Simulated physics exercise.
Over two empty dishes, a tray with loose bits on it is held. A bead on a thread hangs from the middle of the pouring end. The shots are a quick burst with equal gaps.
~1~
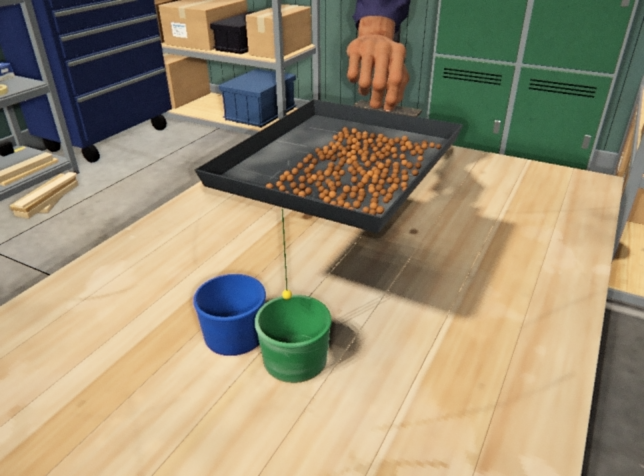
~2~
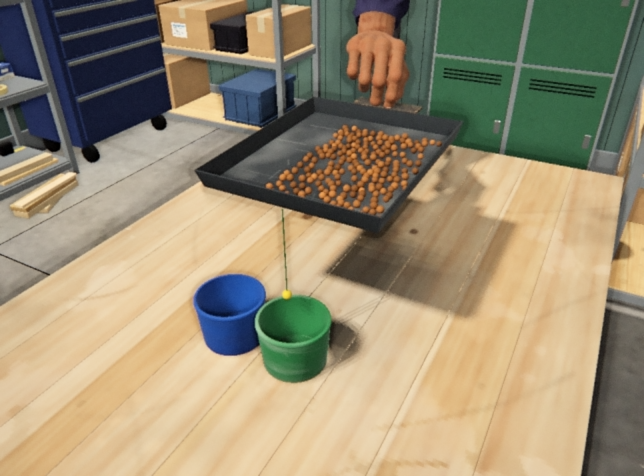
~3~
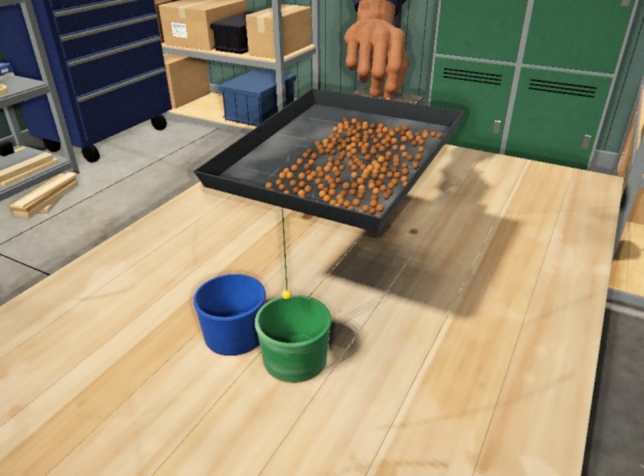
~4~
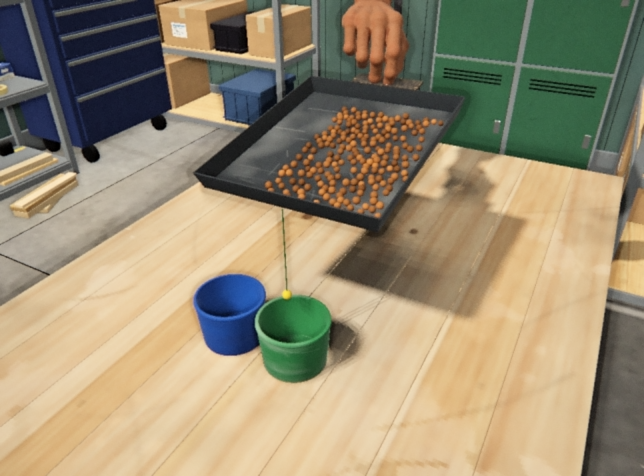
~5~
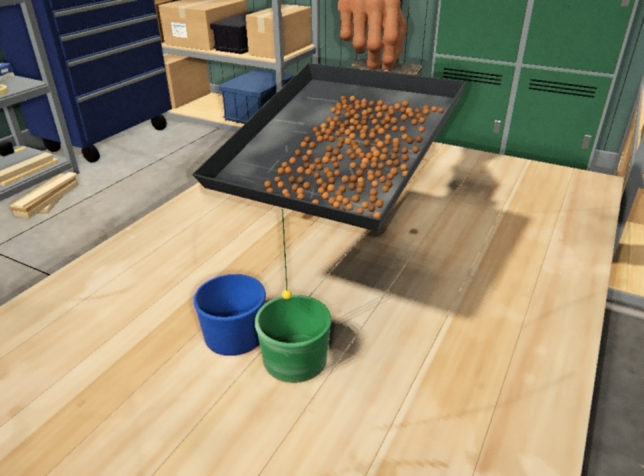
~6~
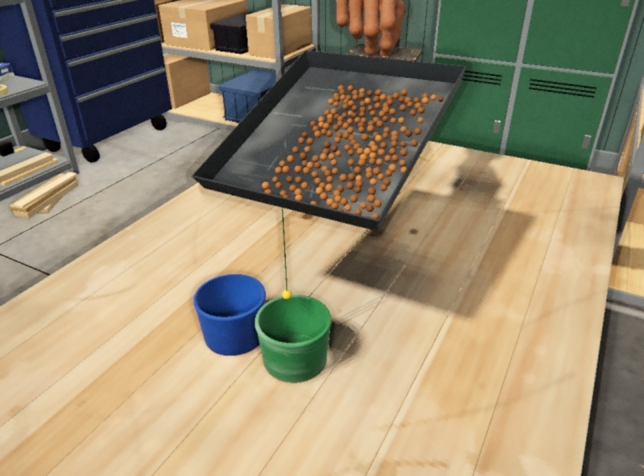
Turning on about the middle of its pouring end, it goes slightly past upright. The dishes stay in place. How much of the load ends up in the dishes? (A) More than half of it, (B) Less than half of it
Less than half of it.
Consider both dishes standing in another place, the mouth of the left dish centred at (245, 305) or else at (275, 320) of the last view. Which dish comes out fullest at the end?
Try 1: The dish to the left; try 2: The dish to the left.
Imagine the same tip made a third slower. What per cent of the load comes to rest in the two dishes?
That works out at roughly 40 per cent.
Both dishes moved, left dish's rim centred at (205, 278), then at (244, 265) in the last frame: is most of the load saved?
Result, first setup: The minor share; second setup: The minor share.
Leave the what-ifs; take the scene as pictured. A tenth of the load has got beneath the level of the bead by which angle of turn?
The tilt then is about 100°.
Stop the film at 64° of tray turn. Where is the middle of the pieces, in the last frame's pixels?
In the last view, the load is centred near (293, 194).
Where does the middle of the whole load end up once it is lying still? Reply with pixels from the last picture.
I'd say the middle ends up at about (235, 381).
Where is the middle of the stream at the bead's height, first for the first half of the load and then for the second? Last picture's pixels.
Near (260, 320) to start, and near (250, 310) afterwards.
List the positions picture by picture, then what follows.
In the first frame, corners of the pouring end at (202, 169) and (378, 213), level; middle of the load at (357, 167), cereal balls; left dish at (211, 332); right dish at (275, 358); bead on its thread at (287, 294).
In the second frame, corners of the pouring end at (202, 169) and (378, 213), level; middle of the load at (357, 165).
In the third frame, corners of the pouring end at (201, 170) and (378, 214), tipped barely, level across its low end; middle of the load at (357, 161).
In the fourth frame, corners of the pouring end at (200, 171) and (377, 214), tipped a little, level across its low end; middle of the load at (357, 154).
In the fifth frame, corners of the pouring end at (199, 172) and (376, 214), tipped a little, level across its low end; middle of the load at (356, 148).
In the sixth frame, corners of the pouring end at (199, 174) and (375, 215), tipped clearly, level across its low end; middle of the load at (354, 143); left dish at (211, 332); right dish at (275, 358).
Soon, tray tipped steeply; nearly all on the tray; a stray few outside both; a stray few in the air.
A while on, tray tipped past a quarter turn; about a quarter on the tray; a small part in the right dish; a small part in the left dish; about a quarter outside both; about half in the air.
Towards the end, tray tipped past a quarter turn; a small part in the right dish; about a quarter in the left dish; about two thirds outside both.
Finally, tray tipped past a quarter turn; a small part in the right dish; about a quarter in the left dish; about two thirds outside both.
